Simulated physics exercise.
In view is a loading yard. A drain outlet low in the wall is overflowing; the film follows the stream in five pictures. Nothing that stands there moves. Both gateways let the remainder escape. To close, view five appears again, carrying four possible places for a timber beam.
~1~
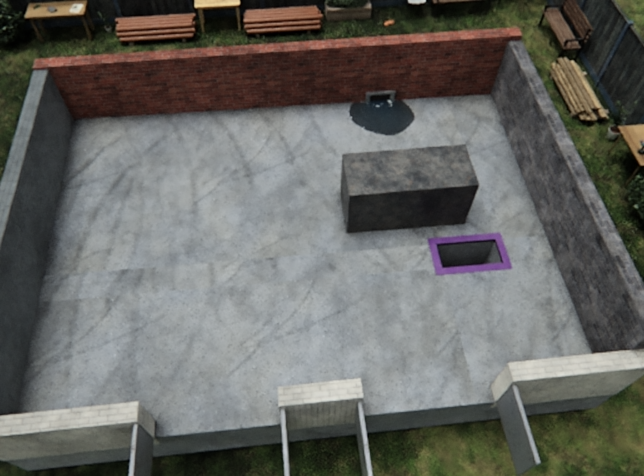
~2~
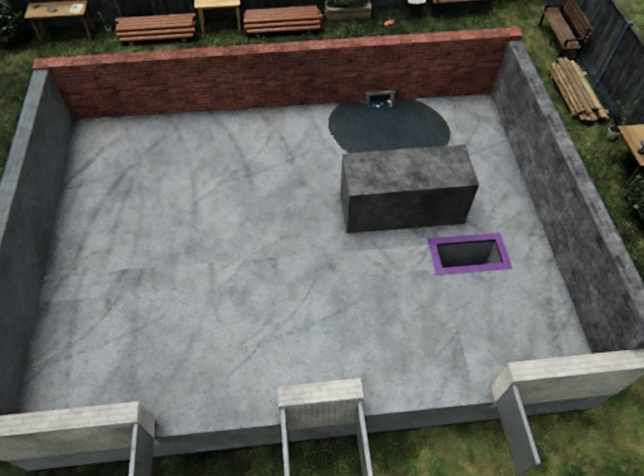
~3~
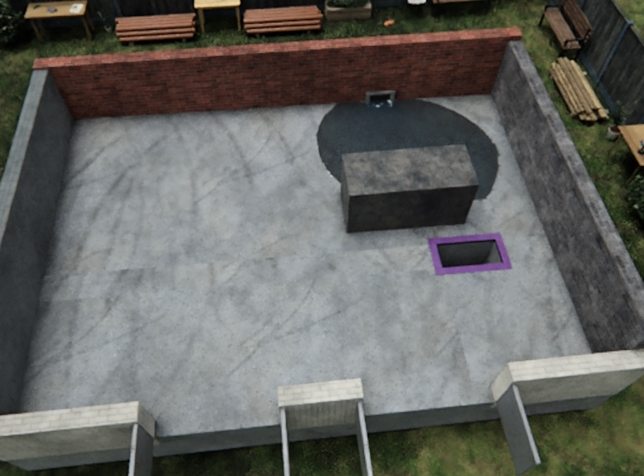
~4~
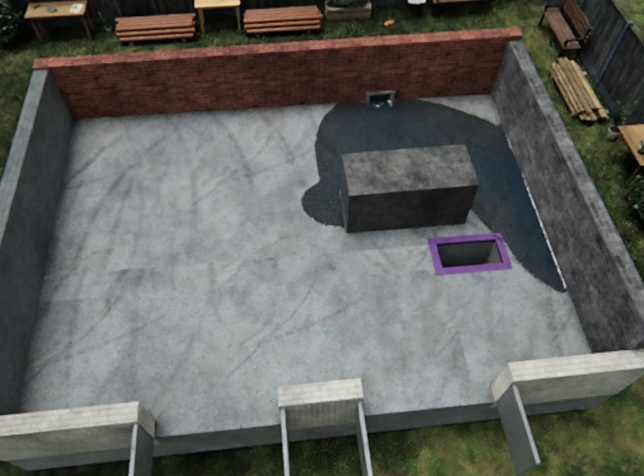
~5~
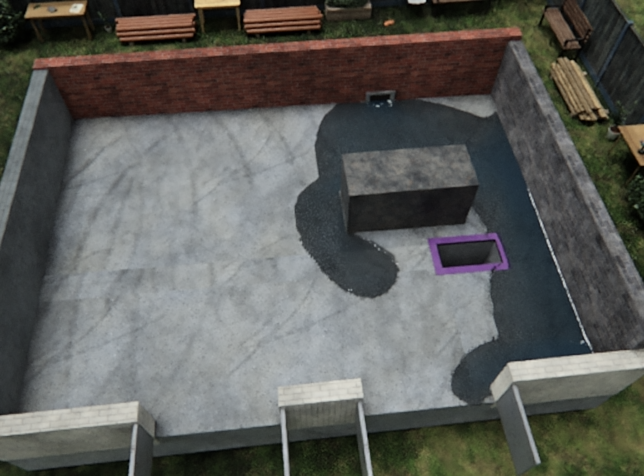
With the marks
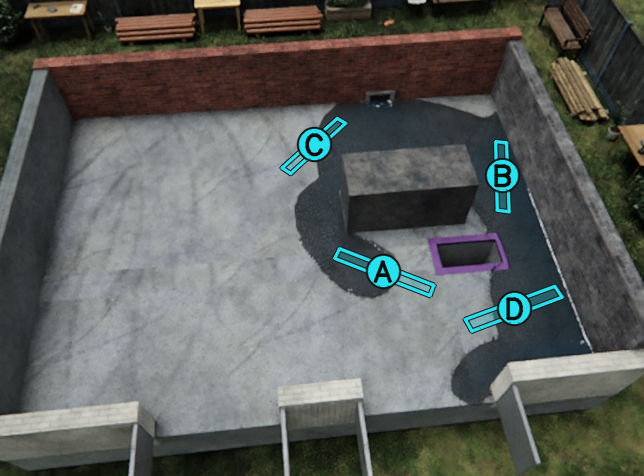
Dark water spread from an opening in the brick back wall of a walled yard, passed around both sides of a large block, then ran down the right wall and reached the purple-edged drain.
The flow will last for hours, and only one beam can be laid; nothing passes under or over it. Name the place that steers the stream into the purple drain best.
The best position is B.
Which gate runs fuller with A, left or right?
More leaves on the right.
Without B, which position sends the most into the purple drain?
D it is.
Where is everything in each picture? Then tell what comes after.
Outfall at (380, 97); purple drain at (469, 254); open gate at (424, 392); open gate at (219, 413); front seen at (412, 120), 2 % of the ground wet; purple drain still dry, in the first frame.
Front seen at (340, 143), 7 % of the ground wet; purple drain still dry, in the second frame.
Front seen at (485, 180), 13 % of the ground wet; purple drain still dry, in the third frame.
Front seen at (546, 279), 18 % of the ground wet; purple drain still dry, in the fourth frame.
Front seen at (568, 316), 26 % of the ground wet; purple drain taking water, in the fifth frame.
On the marked copy, A from (337, 253) to (431, 290); B from (503, 211) to (501, 142); C from (286, 170) to (341, 120); D from (468, 325) to (558, 291).
With A, about 16 % of the stream goes into the purple drain, about 84 % out by the gates.
With B, about 67 % of the stream goes into the purple drain, about 31 % out by the gates.
With C, about 14 % of the stream goes into the purple drain, about 85 % out by the gates.
With D, about 36 % of the stream goes into the purple drain, about 63 % out by the gates.
